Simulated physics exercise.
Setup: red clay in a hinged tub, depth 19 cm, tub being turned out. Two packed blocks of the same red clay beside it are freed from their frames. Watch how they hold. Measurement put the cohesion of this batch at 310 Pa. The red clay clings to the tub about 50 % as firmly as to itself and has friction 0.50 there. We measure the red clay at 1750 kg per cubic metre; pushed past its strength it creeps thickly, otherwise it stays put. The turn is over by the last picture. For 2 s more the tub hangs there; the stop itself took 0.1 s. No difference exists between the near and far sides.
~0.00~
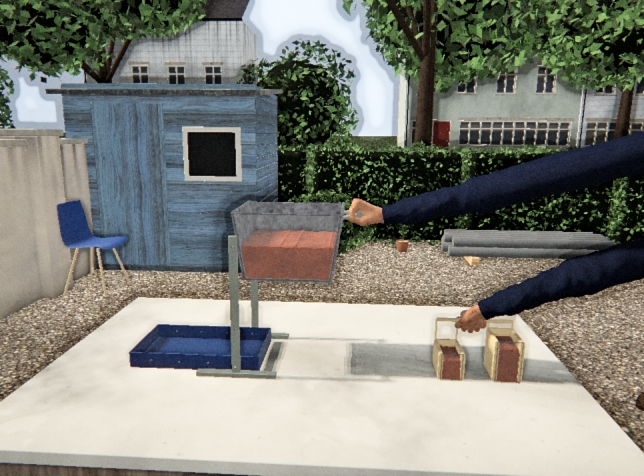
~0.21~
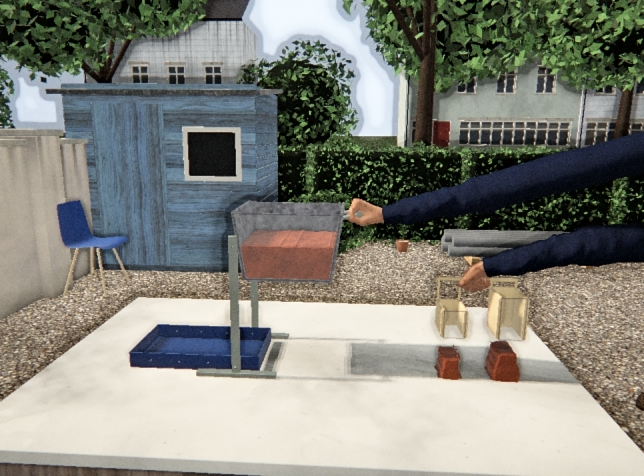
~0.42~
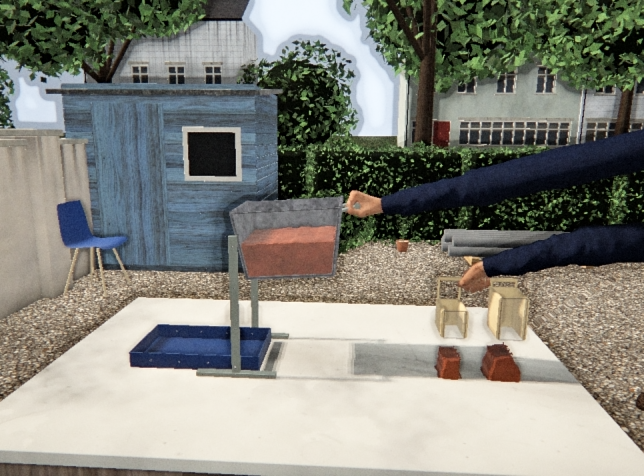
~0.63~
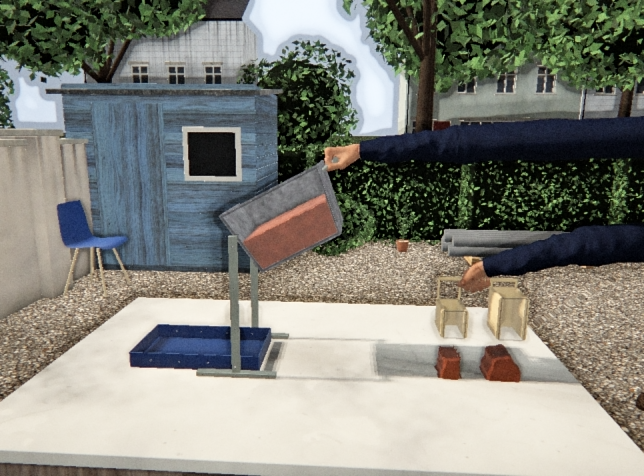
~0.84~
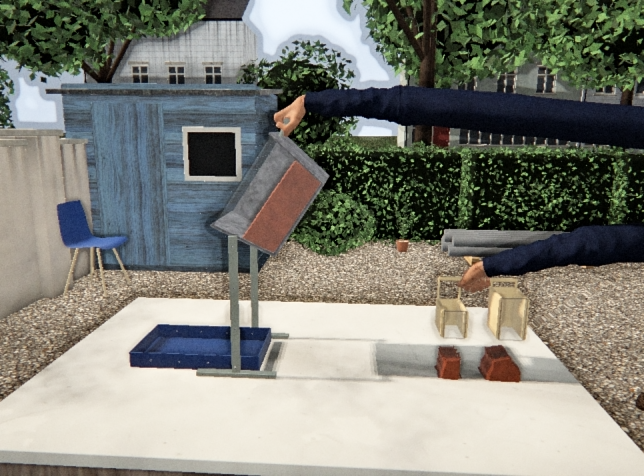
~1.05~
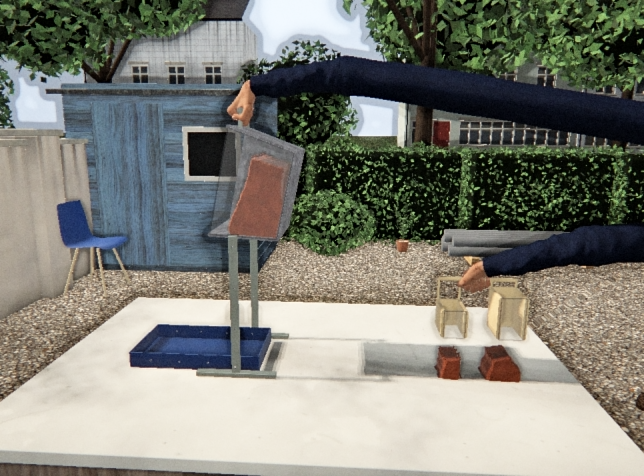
One hand lifting moulds off two red clay blocks, then another swinging a hinged tub of clay steeply up leftward.
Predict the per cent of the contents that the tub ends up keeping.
The tub ends up keeping roughly 64 %.
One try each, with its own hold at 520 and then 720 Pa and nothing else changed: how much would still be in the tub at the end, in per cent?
First try roughly 70 per cent, second try roughly 100 per cent.
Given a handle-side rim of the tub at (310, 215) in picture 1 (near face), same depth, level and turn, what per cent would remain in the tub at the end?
I'd put it at close to 100 per cent.
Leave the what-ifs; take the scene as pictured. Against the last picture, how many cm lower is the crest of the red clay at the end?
The top ends up some 12 cm below its level in the last picture.
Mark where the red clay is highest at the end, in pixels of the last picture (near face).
Around (272, 204).
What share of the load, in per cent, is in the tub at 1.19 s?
Some 100 per cent.
After 1.19 s, the tub is at 78 degrees and holds 98 %.
After 1.36 s, the tub is at 78 degrees and holds 76 %.
After 1.53 s, the tub is at 78 degrees and holds 65 %.
After 1.70 s, the tub is at 78 degrees and holds 64 %.
After 3.05 s, the tub is at 78 degrees and holds 64 %.
